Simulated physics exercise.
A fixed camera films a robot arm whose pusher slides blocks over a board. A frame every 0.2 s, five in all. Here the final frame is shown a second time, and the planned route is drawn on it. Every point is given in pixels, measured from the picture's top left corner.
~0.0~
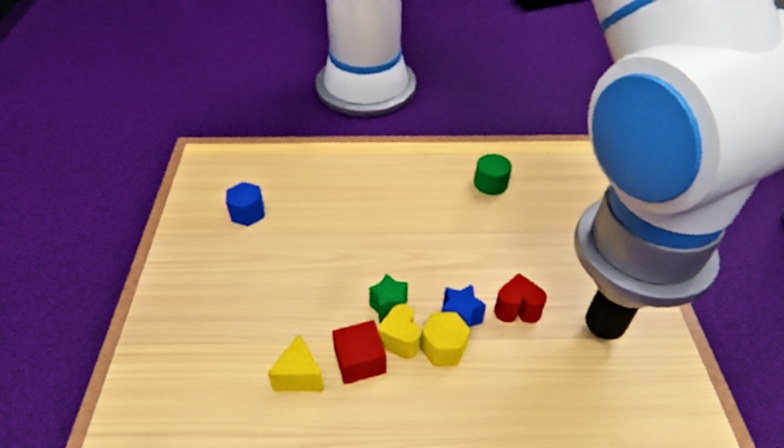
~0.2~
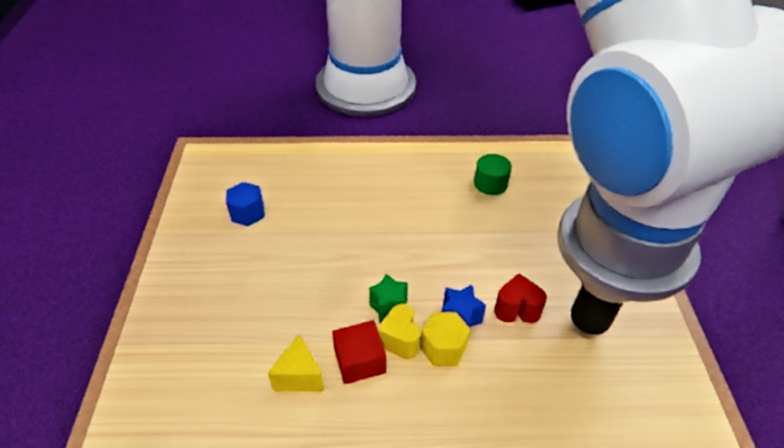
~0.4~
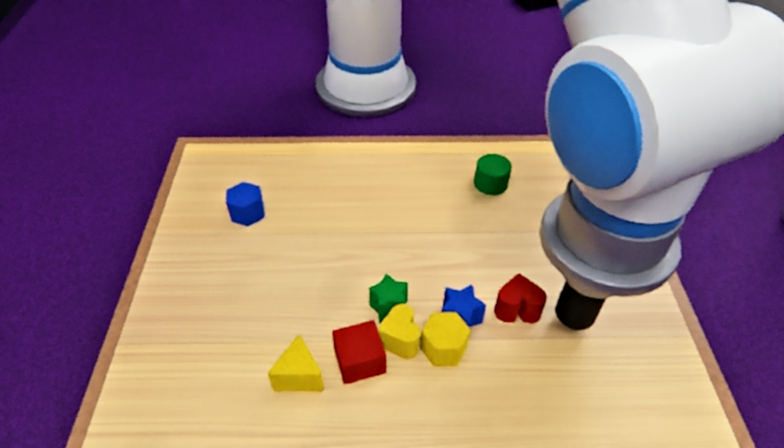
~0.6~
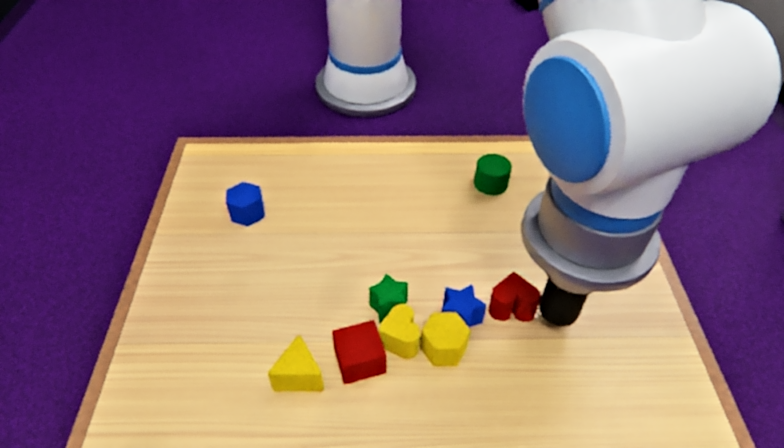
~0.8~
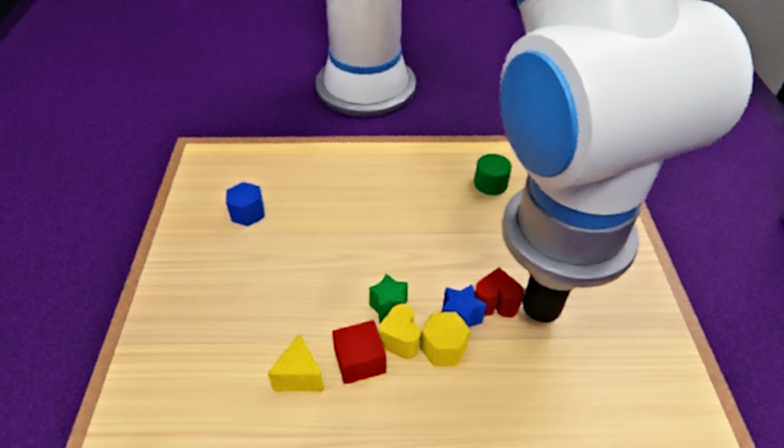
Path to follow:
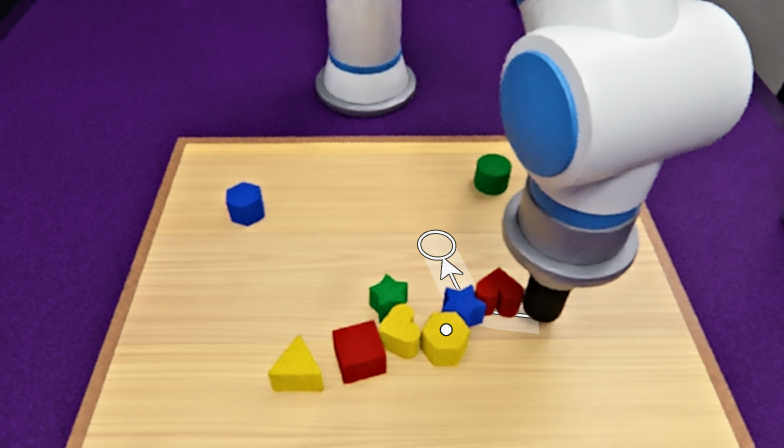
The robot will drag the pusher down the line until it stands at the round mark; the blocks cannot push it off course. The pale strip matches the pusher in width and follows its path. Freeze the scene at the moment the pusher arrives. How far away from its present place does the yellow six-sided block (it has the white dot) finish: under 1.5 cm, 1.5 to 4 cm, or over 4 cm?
It will fall in the lowest band, under 1.5 cm.
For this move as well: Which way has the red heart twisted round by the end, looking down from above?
From above, the turn goes clockwise.
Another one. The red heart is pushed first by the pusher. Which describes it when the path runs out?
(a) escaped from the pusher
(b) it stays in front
b - it stays in front.
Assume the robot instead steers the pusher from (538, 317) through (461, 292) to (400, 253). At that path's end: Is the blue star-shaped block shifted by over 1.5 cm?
That would be a yes.
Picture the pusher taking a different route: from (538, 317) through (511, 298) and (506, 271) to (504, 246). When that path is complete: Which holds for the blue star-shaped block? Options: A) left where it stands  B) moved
Choice B: Moved.
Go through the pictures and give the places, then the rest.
In the first frame, pusher's lower end at (606, 322); yellow six-sided block at (446, 330); blue star-shaped block at (463, 301); red heart at (522, 291).
In the second frame, pusher at (591, 318); blocks still.
In the third frame, pusher at (575, 314); blocks still.
In the fourth frame, pusher at (559, 310); red heart at (516, 289).
In the fifth frame, pusher at (542, 306); yellow six-sided block at (446, 330); blue star-shaped block at (463, 301); red heart at (500, 285).
Drawn move, from (538, 317) through (487, 311) and (454, 280) to (437, 245); the dot is on the yellow six-sided block.
The first path, step by step. One third of the way, pusher at (489, 300); blue star-shaped block at (440, 292), turned 70° anticlockwise; red heart at (460, 266), turned 50° clockwise.
Two thirds of the way, pusher at (455, 269); blue star-shaped block at (425, 285); red heart at (432, 236), turned 60° clockwise.
At the end, pusher at (438, 234); yellow six-sided block still; blue star-shaped block at (425, 285), turned 125° anticlockwise; red heart at (411, 205), turned 45° clockwise.
